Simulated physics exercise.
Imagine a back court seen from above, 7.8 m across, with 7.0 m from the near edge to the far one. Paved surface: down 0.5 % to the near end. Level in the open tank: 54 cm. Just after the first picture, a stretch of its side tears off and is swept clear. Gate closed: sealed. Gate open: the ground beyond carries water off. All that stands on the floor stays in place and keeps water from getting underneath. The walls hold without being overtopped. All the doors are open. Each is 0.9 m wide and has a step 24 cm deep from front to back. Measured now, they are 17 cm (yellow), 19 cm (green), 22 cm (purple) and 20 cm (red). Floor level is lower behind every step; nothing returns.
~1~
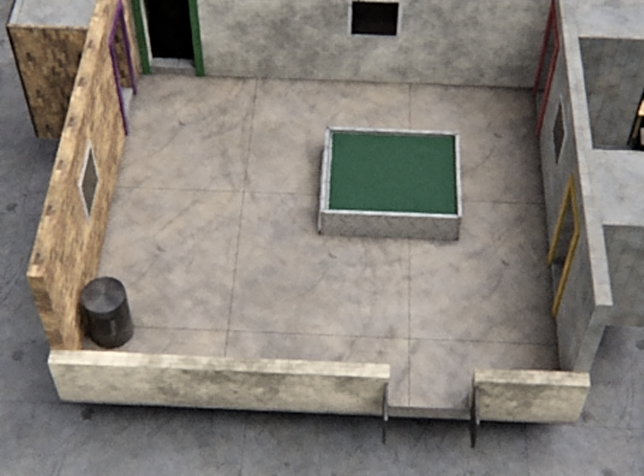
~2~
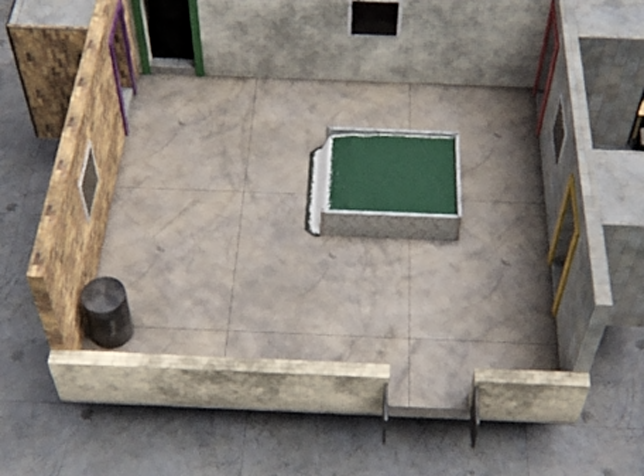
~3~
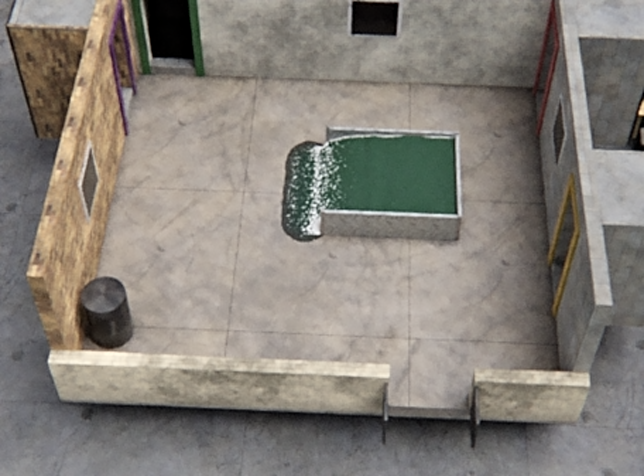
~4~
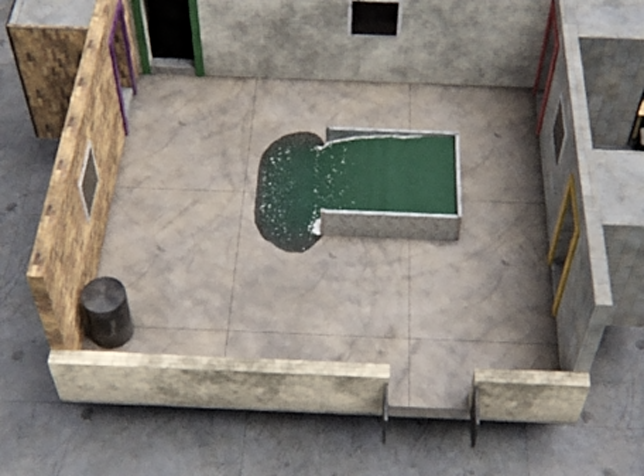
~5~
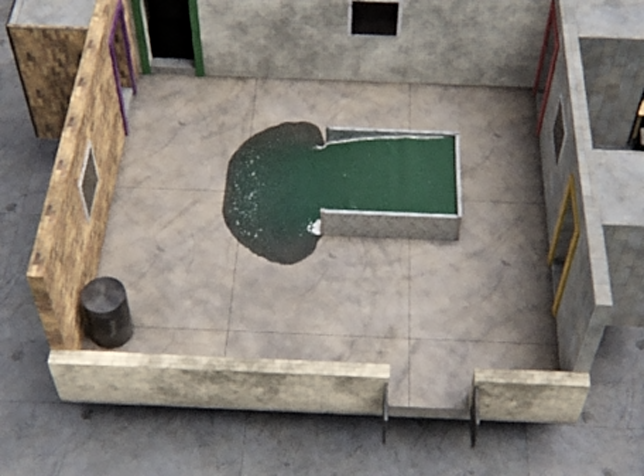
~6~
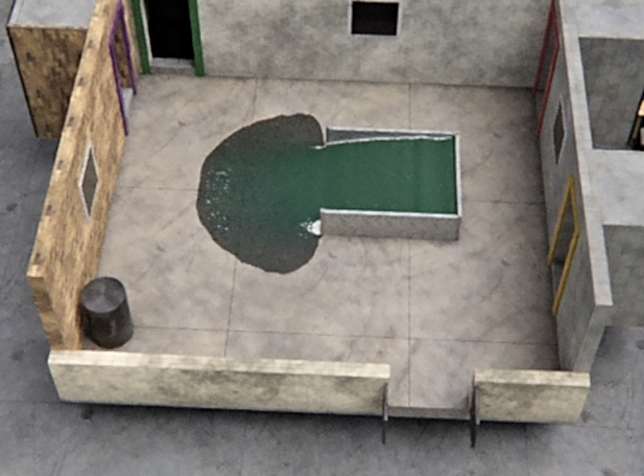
Green water pours from the left side of a low, pale-walled open tank right of centre in a paved court, seen from above by a still camera. A brick wall with a purple doorway and a dark barrel stand at left, with green, red and yellow doorways around the other sides. White-flecked at first, the water spreads leftward across the floor in a widening, rounded dark pool.
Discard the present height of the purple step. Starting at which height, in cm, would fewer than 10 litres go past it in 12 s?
Starting at roughly 16 cm.
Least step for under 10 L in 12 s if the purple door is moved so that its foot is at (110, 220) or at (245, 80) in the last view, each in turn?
First place around 20 cm, second around 6.5 cm.
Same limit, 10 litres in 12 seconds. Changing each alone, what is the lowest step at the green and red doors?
Close to 20 cm (green) and close to 6.0 cm (red).
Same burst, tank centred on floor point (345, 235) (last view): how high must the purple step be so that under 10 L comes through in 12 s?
Roughly 10.5 centimetres.
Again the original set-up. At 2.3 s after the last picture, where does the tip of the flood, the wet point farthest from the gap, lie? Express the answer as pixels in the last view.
In the last picture, around (77, 379).
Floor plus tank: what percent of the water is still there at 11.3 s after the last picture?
About 98 in every hundred.
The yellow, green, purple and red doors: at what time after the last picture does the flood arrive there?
Door yellow: 8.0 seconds; door green: 1.6 seconds; door purple: 1.1 seconds; door red: 7.0 seconds.
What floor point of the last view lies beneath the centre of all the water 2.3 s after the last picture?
The water is centred around (242, 192) in the last picture's pixels.
Then, 0.7 s after the last picture water covers 25 % of the floor, deepest (24 cm) near (313, 205); it has not reached the purple door.
Then, 2.3 s after the last picture water covers 40 % of the floor, deepest (32 cm) near (101, 314); 19 cm at the purple door, 0 litres in over its 22 cm step.
Then, 11.3 s after the last picture water covers 95 % of the floor, deepest (10 cm) near (464, 227); 3 cm at the purple door, 1 litre in over its 22 cm step.
At the purple door as built, the water peaked near 20 cm, 2.9 s after the last picture.
Run again over the same 12 s with other heights there, 41 litres in over 12.5 cm, 1 litre over 20 cm. The limit of 10 litres is kept from about 16 cm up.
